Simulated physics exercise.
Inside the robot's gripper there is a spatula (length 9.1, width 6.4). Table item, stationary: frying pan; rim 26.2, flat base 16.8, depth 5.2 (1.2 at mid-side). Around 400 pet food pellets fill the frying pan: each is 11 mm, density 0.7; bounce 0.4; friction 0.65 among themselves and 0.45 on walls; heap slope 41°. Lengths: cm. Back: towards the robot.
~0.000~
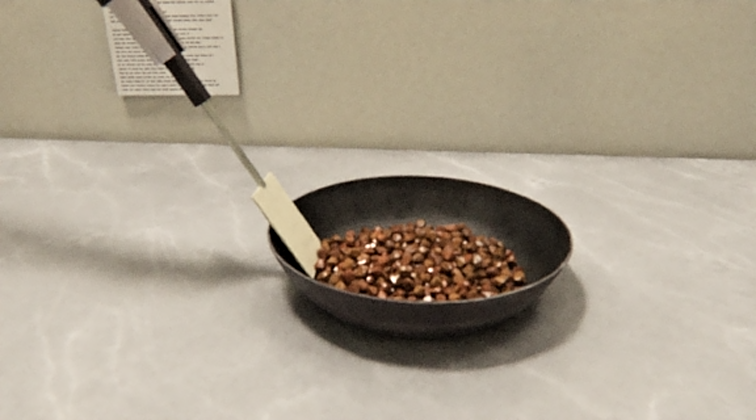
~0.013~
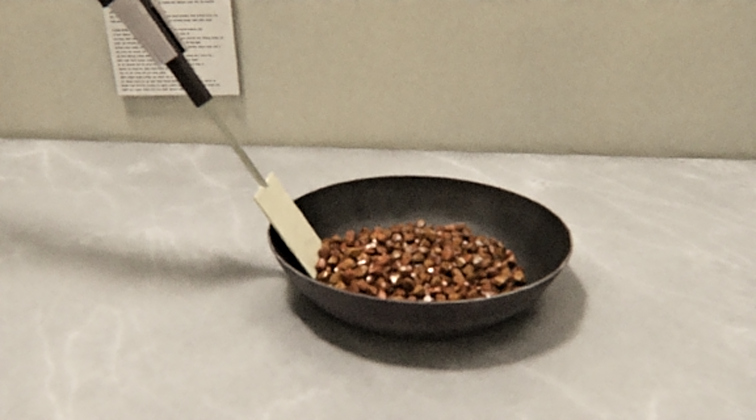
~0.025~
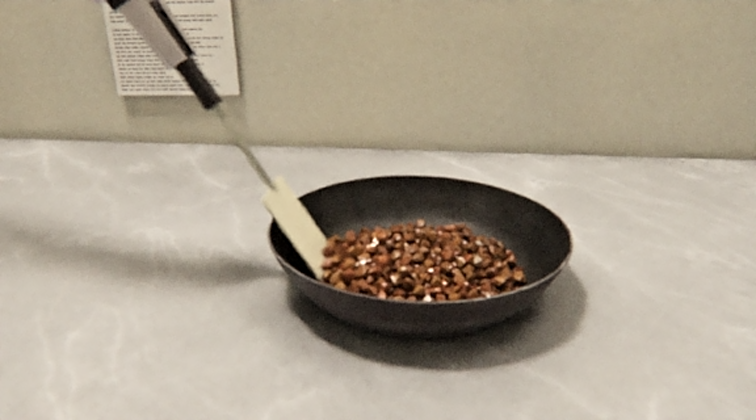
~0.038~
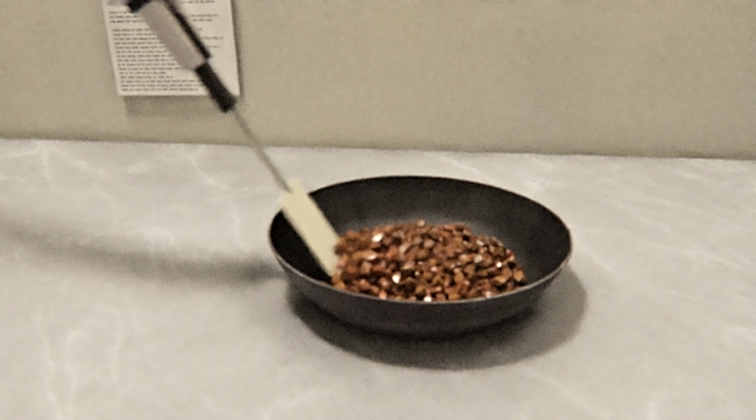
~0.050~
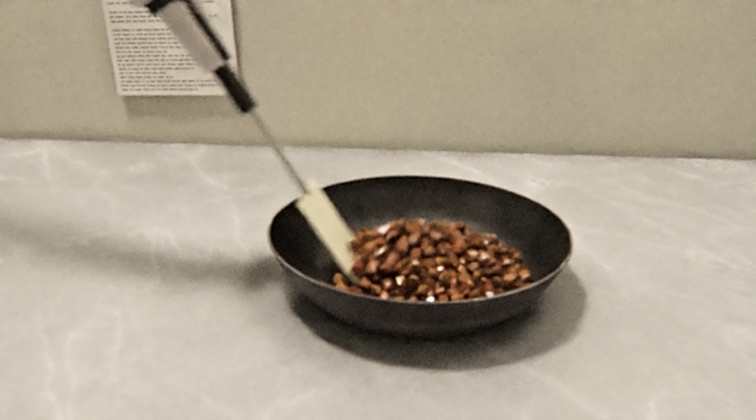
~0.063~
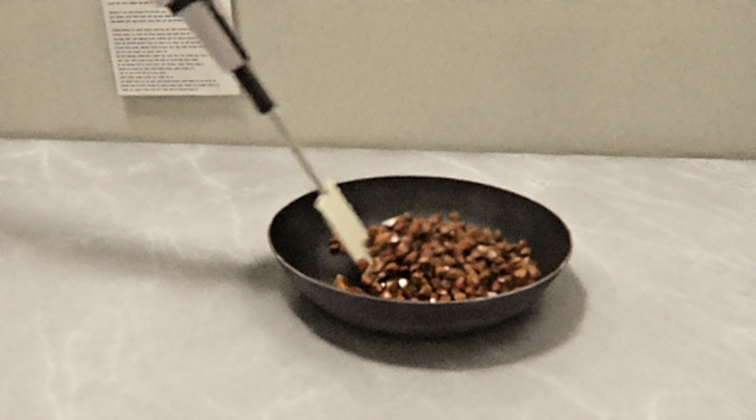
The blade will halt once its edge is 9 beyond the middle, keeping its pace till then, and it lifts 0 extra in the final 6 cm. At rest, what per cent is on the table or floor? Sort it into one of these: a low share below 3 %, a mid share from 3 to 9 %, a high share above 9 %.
A high share, above 9 %.
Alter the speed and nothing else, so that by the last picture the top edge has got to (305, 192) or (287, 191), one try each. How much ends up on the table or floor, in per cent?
I'd estimate close to 15 and 5 in a hundred.
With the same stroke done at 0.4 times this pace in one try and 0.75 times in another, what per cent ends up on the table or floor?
Around 5 per cent, then around 10 per cent, would end on the table or floor.
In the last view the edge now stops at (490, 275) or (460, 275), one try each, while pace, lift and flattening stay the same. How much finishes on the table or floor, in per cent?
Try 1: Approx. 5 %; try 2: Approx. 0 %.
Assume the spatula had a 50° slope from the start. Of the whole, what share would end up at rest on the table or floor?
That would leave close to 20 per cent on the table or floor.
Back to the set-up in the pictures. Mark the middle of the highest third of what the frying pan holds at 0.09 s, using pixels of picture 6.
Estimated point: Close to (453, 246).
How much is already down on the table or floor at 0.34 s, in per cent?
Share at that moment: About 10 %.
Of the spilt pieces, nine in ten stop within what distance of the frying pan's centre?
Roughly 30 cm.
After 0.09 s, sloping 58°, highest piece 8 above the table; 396 in the frying pan.
After 0.12 s, sloping 58°, highest piece 9 above the table; 396 in the frying pan.
After 0.34 s, sloping 58°, highest piece 6 above the table; 339 in the frying pan, 48 on the table or floor, 9 on the blade or in flight.
After 1.39 s, sloping 58°, highest piece 5 above the table; 339 in the frying pan, 57 on the table or floor.
At rest, 339 in the frying pan, 57 on the table or floor. That is 14 % on the table or floor.
